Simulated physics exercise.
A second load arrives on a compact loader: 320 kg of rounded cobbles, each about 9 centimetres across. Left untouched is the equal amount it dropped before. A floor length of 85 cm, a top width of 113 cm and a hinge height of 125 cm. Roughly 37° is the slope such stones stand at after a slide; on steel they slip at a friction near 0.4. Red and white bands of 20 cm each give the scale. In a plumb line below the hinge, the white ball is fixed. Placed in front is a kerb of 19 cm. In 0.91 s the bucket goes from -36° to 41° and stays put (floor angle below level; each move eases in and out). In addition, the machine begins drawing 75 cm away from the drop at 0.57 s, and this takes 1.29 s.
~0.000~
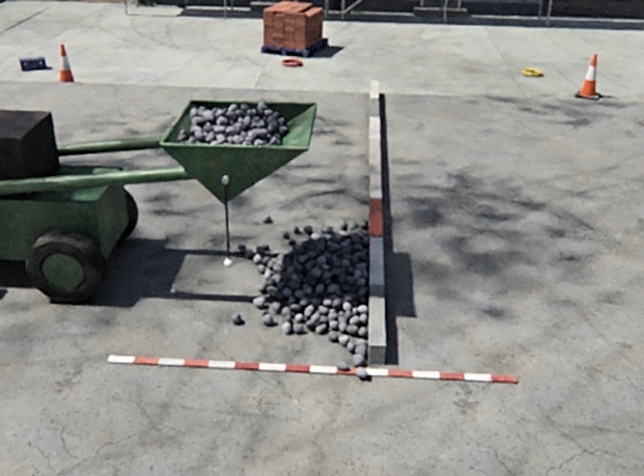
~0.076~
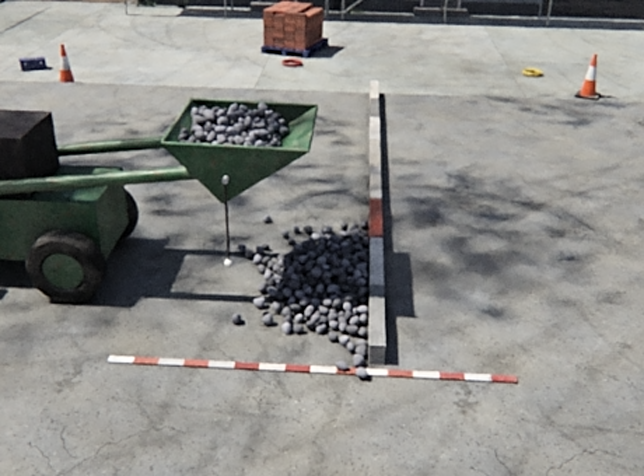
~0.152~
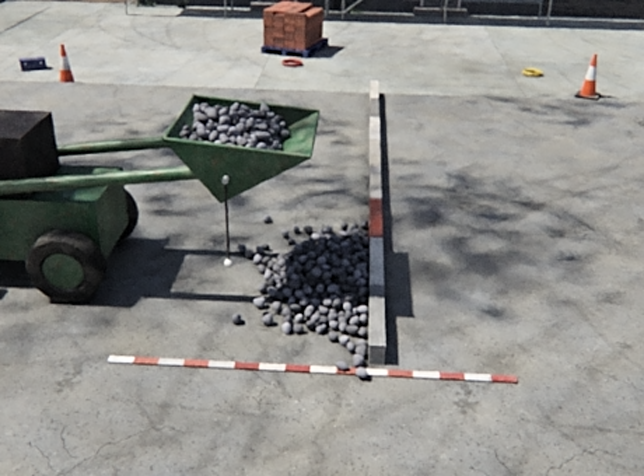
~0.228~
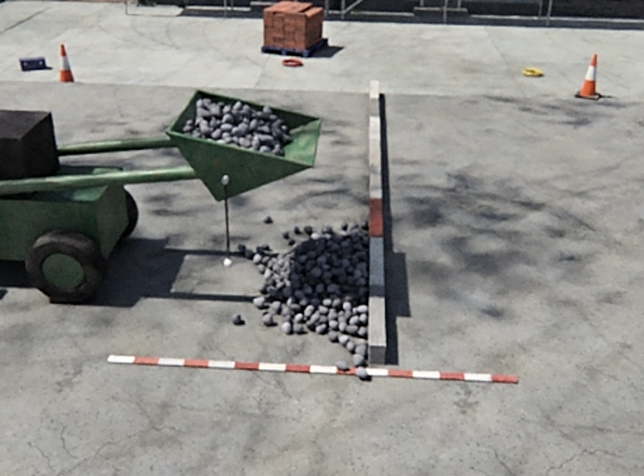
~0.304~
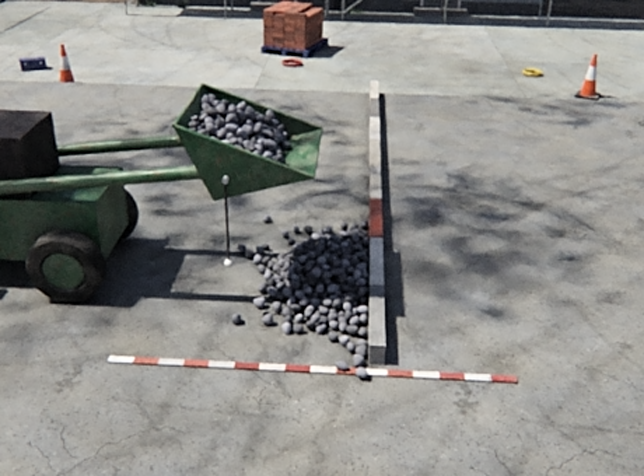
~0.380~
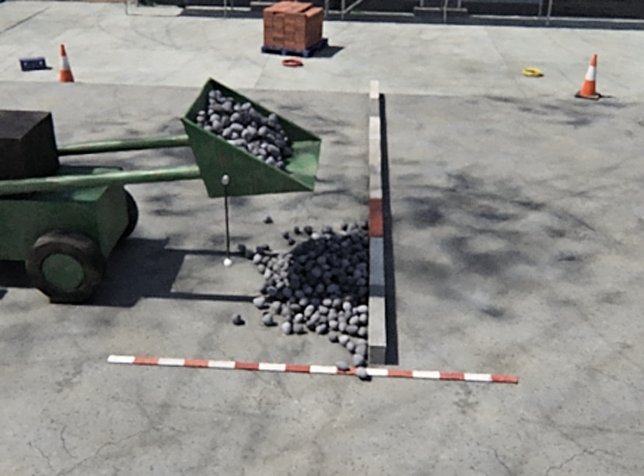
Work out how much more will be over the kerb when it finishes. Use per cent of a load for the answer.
Around 1 out of 100.
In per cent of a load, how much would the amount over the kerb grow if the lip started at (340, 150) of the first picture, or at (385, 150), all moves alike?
About 5 per cent from the first spot and 30 per cent from the second.
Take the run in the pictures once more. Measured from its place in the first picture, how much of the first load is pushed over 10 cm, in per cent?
Around 10 in a hundred.
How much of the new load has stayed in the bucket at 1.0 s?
Roughly 50 per cent of its load.
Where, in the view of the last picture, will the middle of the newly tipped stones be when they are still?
Roughly at pixel (288, 269).
After 0.7 s the floor is at 29°; in per cent of one load, 100 in the bucket, 100 on this side of the kerb; the foremost stones are at (364, 285).
After 1.0 s the floor is at 41°; in per cent of one load, 48 in the bucket, 152 on this side of the kerb; the foremost stones are at (364, 285).
After 2.3 s the floor is at 41°; in per cent of one load, 0 in the bucket, 199 on this side of the kerb, 1 over the kerb; the foremost stones are at (379, 285).
After 4.9 s the floor is at 41°; in per cent of one load, 0 in the bucket, 199 on this side of the kerb, 1 over the kerb; the foremost stones are at (379, 285). Net gain over the kerb, 1.
